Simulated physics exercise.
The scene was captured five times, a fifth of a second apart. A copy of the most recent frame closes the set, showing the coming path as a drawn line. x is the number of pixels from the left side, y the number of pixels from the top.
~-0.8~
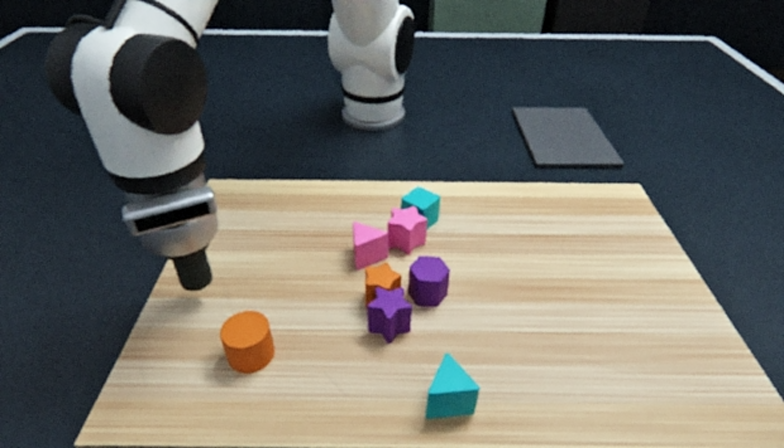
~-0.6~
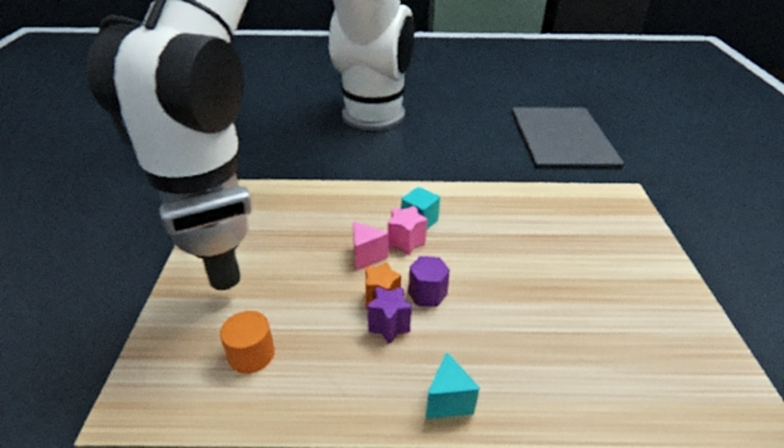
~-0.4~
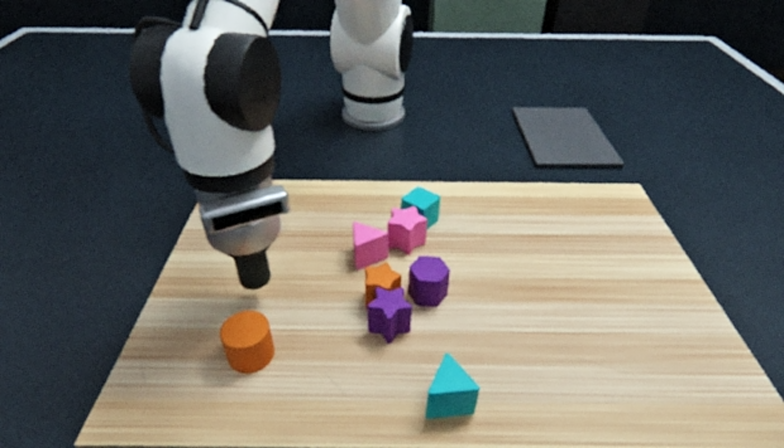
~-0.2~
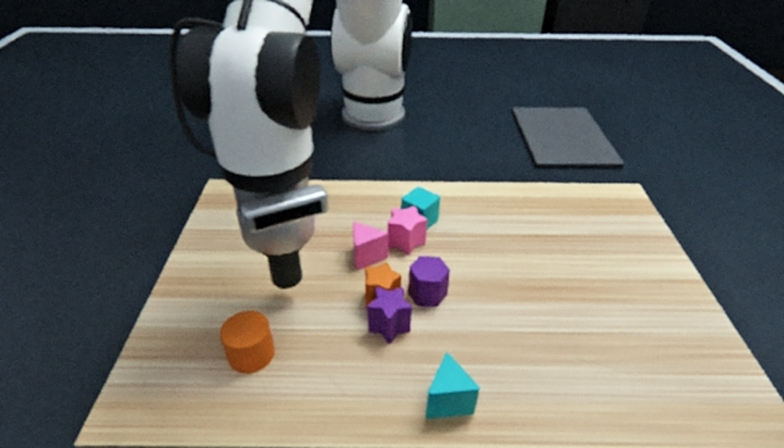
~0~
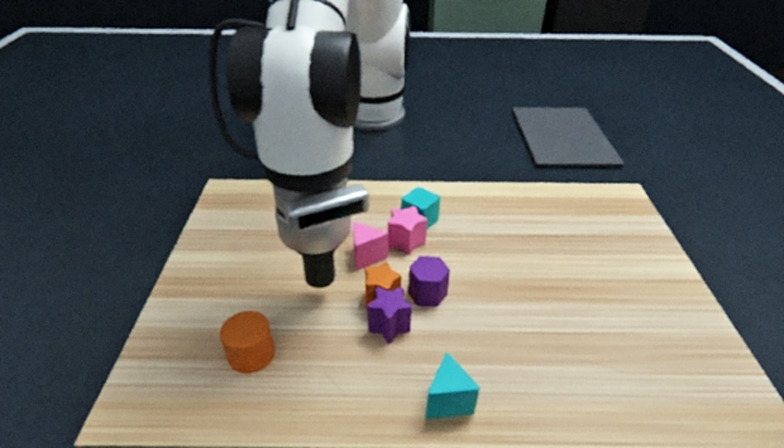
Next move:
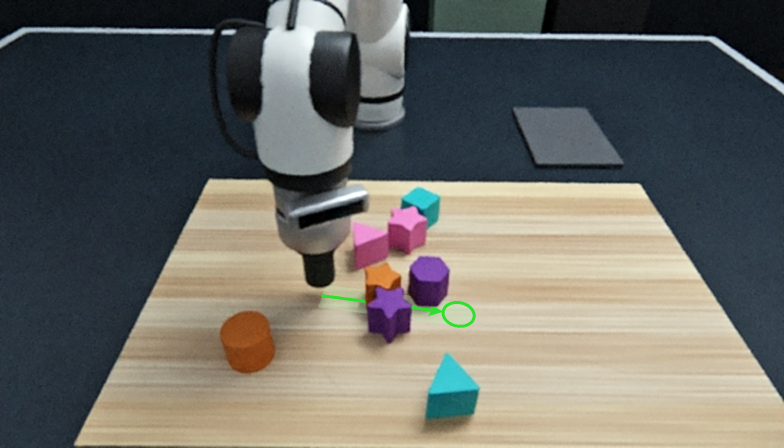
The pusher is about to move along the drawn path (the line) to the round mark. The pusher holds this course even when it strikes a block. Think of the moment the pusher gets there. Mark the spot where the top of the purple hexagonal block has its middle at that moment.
The centre of its top face lies at (485, 263).
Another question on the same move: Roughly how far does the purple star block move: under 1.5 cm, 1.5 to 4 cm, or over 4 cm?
It ends 1.5 to 4 cm from its spot.
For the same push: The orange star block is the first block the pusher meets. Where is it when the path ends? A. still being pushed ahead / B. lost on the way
A (still being pushed ahead)
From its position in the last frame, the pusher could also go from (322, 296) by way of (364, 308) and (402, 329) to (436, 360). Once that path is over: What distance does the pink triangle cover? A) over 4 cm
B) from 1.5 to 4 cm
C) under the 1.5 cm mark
Choice C: Under the 1.5 cm mark.
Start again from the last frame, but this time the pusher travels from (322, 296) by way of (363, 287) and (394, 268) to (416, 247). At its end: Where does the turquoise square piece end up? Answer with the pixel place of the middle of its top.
Roughly at (424, 188).
Path on the board, straight from (322, 296) to (459, 314).
The first path, step by step. One third of the way, pusher (367, 284); orange star block (397, 276).
Two thirds of the way, pusher (413, 290); orange star block (444, 284); purple star block (409, 305), turned 80° clockwise; purple hexagonal block (467, 266), turned 60° anticlockwise.
At the end, pusher (461, 297); pink triangle in place; orange star block (493, 291); purple star block (413, 306), turned 100° clockwise; purple hexagonal block (485, 263), turned 110° anticlockwise.
